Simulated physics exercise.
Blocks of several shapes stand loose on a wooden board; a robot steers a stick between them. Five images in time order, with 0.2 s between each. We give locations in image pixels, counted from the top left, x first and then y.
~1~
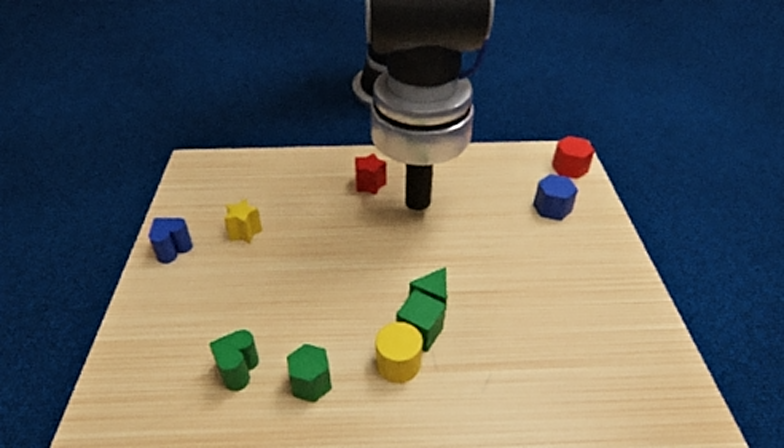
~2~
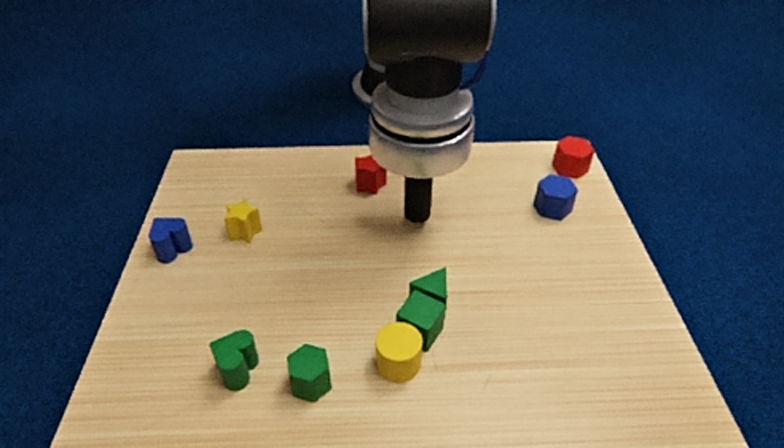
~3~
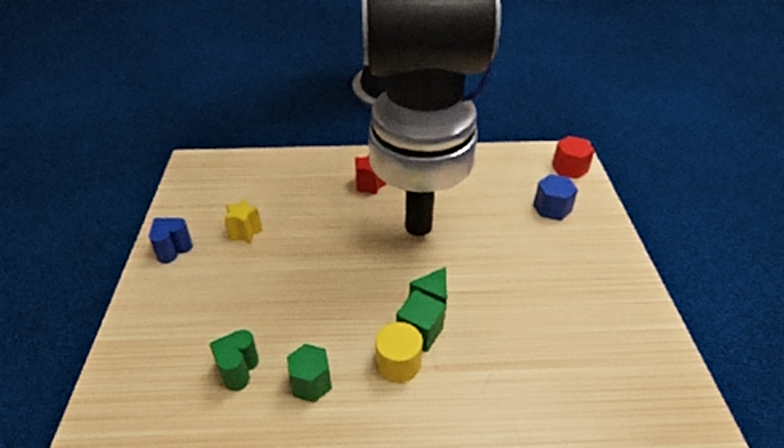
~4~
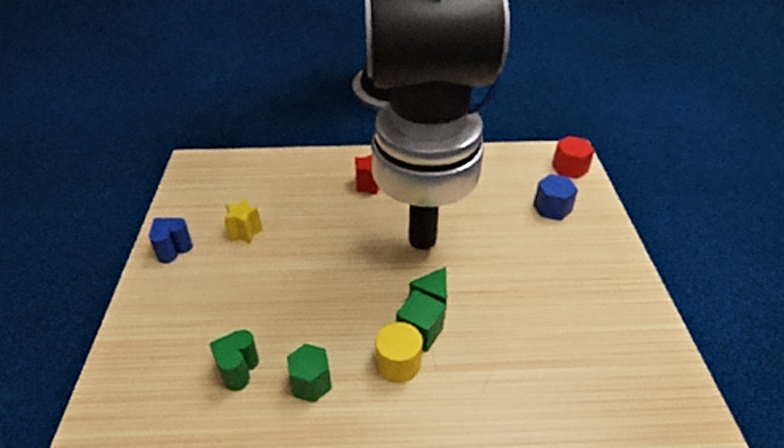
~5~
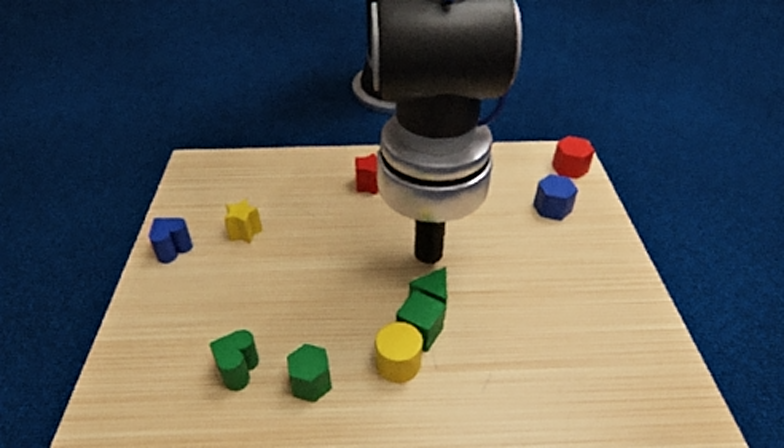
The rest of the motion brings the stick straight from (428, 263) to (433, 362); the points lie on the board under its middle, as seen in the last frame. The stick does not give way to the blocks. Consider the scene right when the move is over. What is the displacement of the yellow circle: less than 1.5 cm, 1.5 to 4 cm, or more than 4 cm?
It ends over 4 cm away.
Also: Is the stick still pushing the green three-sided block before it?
I expect not.
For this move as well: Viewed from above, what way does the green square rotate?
Turns clockwise.
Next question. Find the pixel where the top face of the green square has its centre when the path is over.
Located at (413, 369).
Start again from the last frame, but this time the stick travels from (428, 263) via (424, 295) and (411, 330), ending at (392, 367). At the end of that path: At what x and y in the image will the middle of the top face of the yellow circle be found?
It comes to (387, 382).
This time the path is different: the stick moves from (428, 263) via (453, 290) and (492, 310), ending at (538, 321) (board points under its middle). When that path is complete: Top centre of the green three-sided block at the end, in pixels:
Put as a pixel place, it's (453, 296).
The first path, step by step. One third of the way, stick (431, 284); green square (421, 312); green three-sided block (438, 292), turned 15° clockwise.
Two thirds of the way, stick (433, 317); yellow circle (387, 357); green square (419, 332); green three-sided block (461, 320).
At the end, stick (434, 353); yellow circle (367, 382); green square (413, 369), turned 25° clockwise; green three-sided block (466, 333), turned 55° anticlockwise.
